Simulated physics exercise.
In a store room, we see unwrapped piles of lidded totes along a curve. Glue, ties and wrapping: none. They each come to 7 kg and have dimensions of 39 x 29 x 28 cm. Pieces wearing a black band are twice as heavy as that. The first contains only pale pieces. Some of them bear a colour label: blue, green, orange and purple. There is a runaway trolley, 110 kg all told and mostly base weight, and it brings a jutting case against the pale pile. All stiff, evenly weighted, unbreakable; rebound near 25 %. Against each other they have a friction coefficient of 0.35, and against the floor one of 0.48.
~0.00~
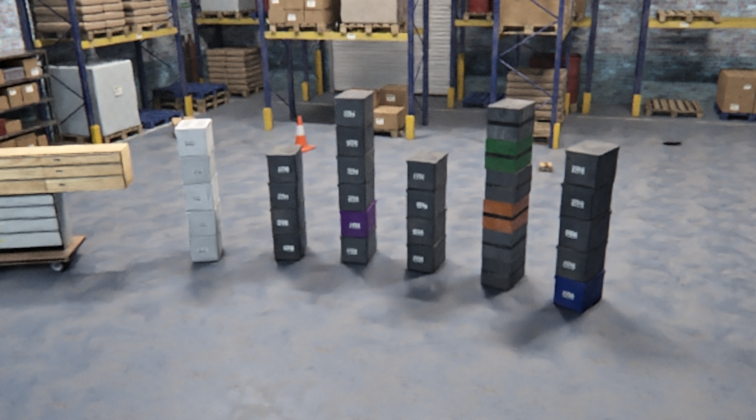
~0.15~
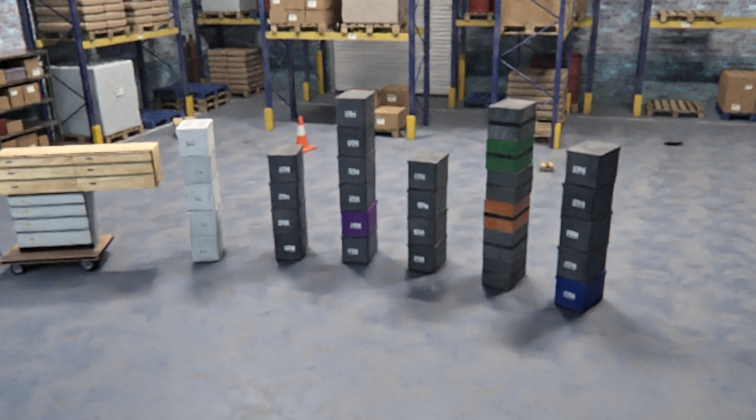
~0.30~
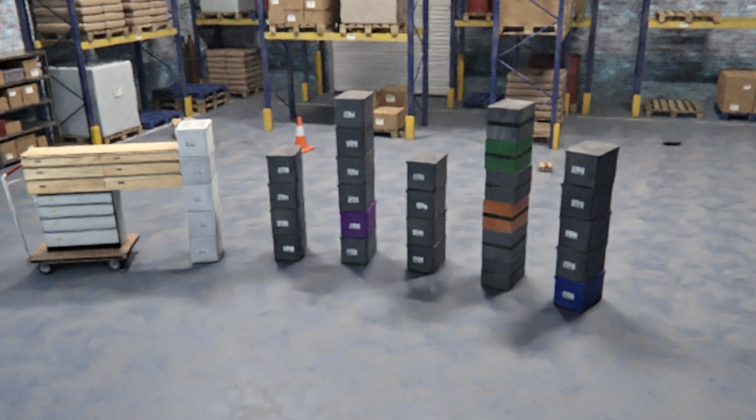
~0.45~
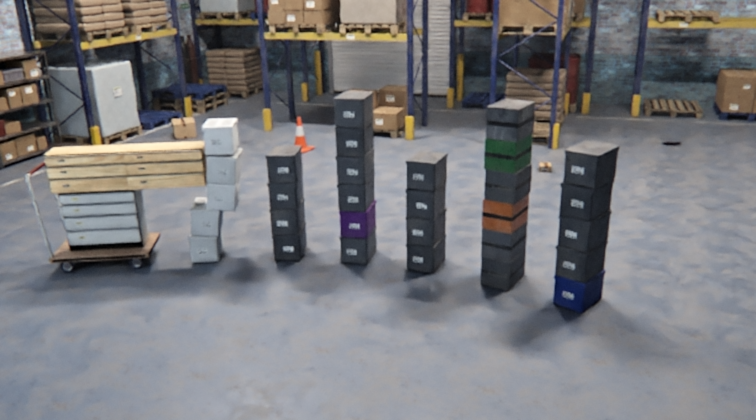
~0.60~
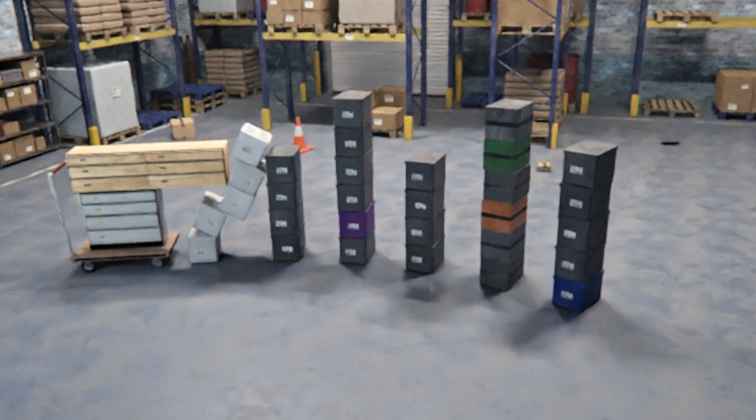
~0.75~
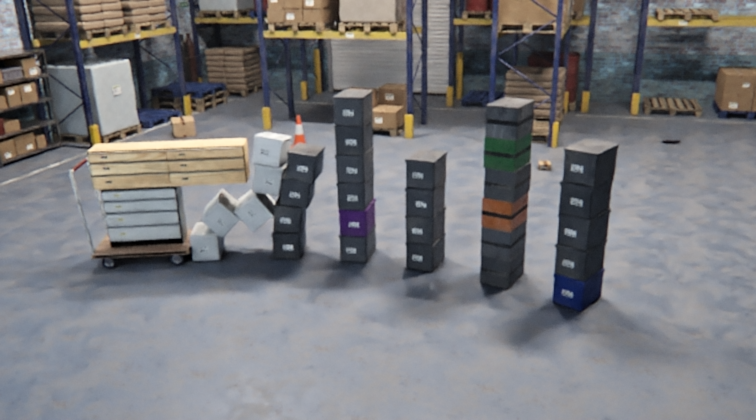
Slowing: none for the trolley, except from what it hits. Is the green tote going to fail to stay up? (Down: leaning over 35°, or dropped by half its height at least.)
Yes, it ends up down.
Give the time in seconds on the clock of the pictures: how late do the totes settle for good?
5.5 s, give or take.
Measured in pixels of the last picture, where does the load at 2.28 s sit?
Location: Close to (273, 157).
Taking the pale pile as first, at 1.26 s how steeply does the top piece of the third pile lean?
0° from upright.
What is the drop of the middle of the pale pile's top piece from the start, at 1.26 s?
50 cm.
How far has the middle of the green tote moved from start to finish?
I'd estimate near 270 cm.
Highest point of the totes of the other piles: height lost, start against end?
It sits roughly 105 centimetres lower.
Around 1.26 s, 4 of the pale pile down; 3 of the 25 other totes down; green tote unmoved; purple tote tipped 4°.
Around 2.28 s, 4 of the pale pile down; 8 of the 25 other totes down; green tote tipped 4°; purple tote on its side.
Around 3.62 s, 4 of the pale pile down; 22 of the 25 other totes down; green tote tipped 73°, 80 cm lower; purple tote on its side.
Finally (5.8 s), 4 of the pale pile down; 22 of the 25 other totes down; green tote on its side; purple tote on its side; orange tote on its side. Seen by the last camera, middles, purple tote near (382, 244).
